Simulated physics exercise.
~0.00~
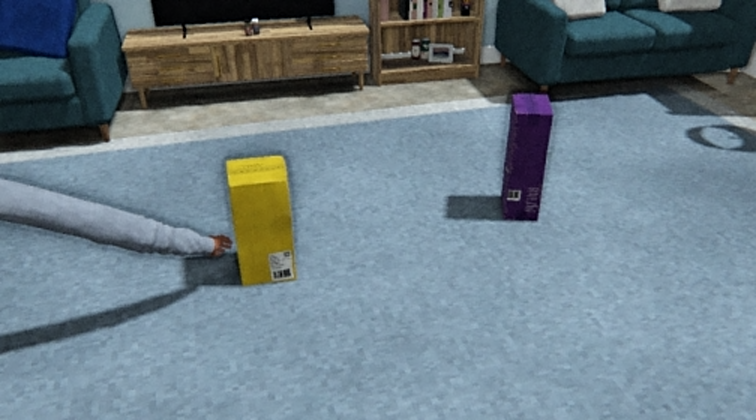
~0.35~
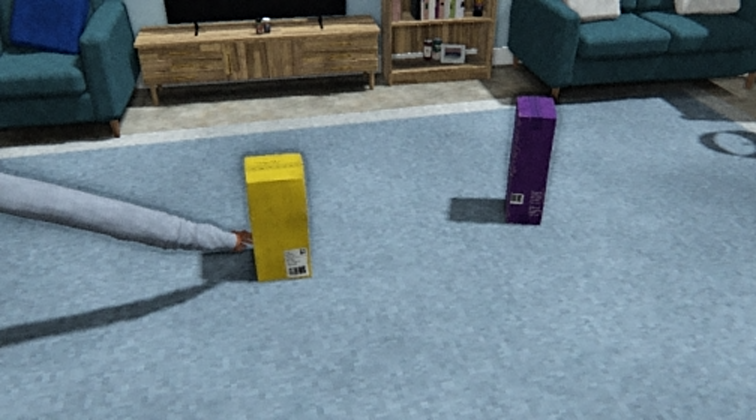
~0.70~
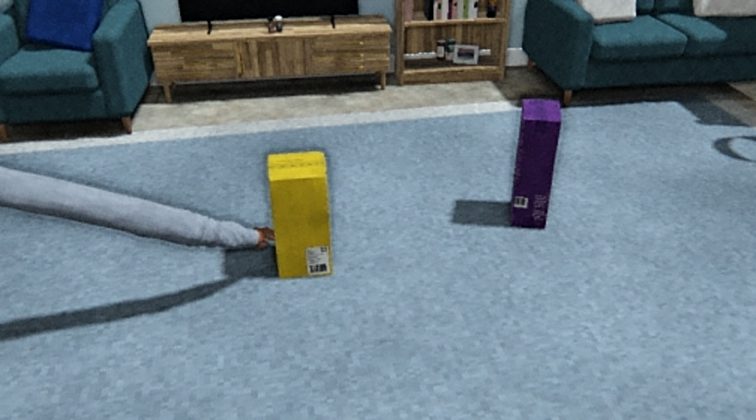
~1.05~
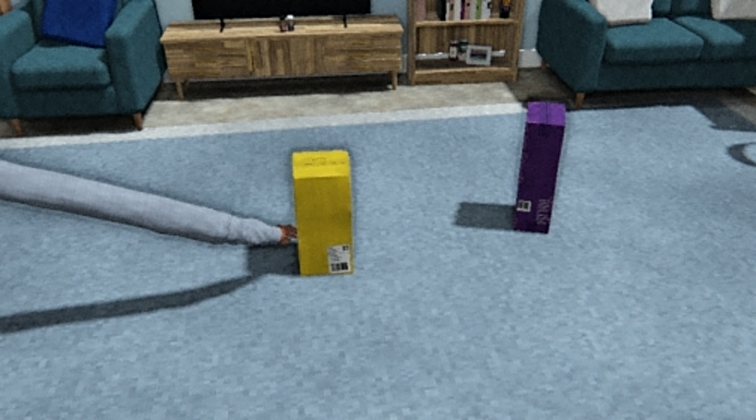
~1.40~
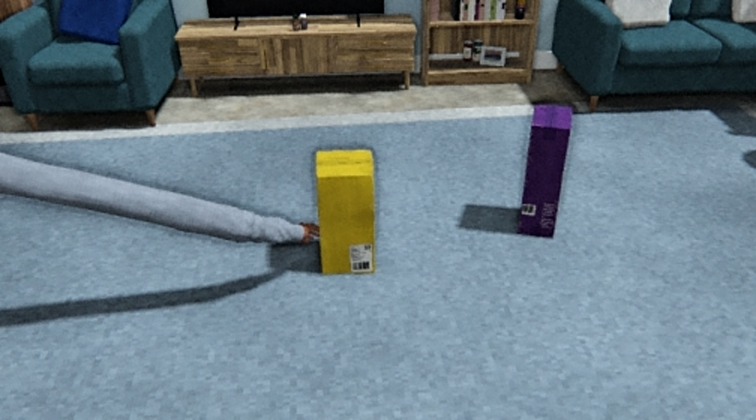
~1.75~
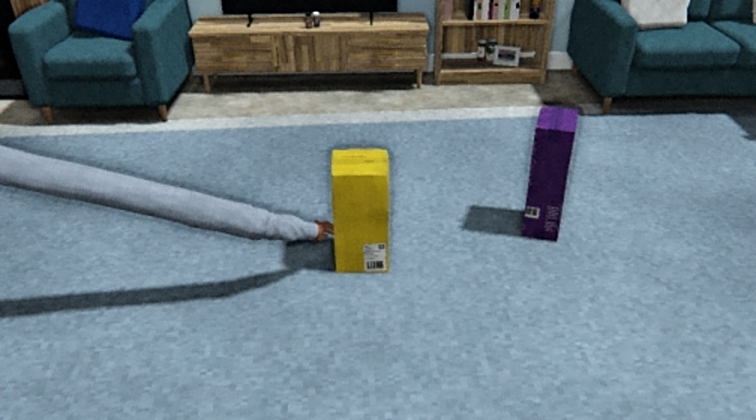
The clip shows an outstretched arm in a pale sleeve with its fingertips at the lower side of an upright yellow box, pushing it steadily to the right across a blue carpet toward a purple box, which stays in place; both boxes remain standing at the end.
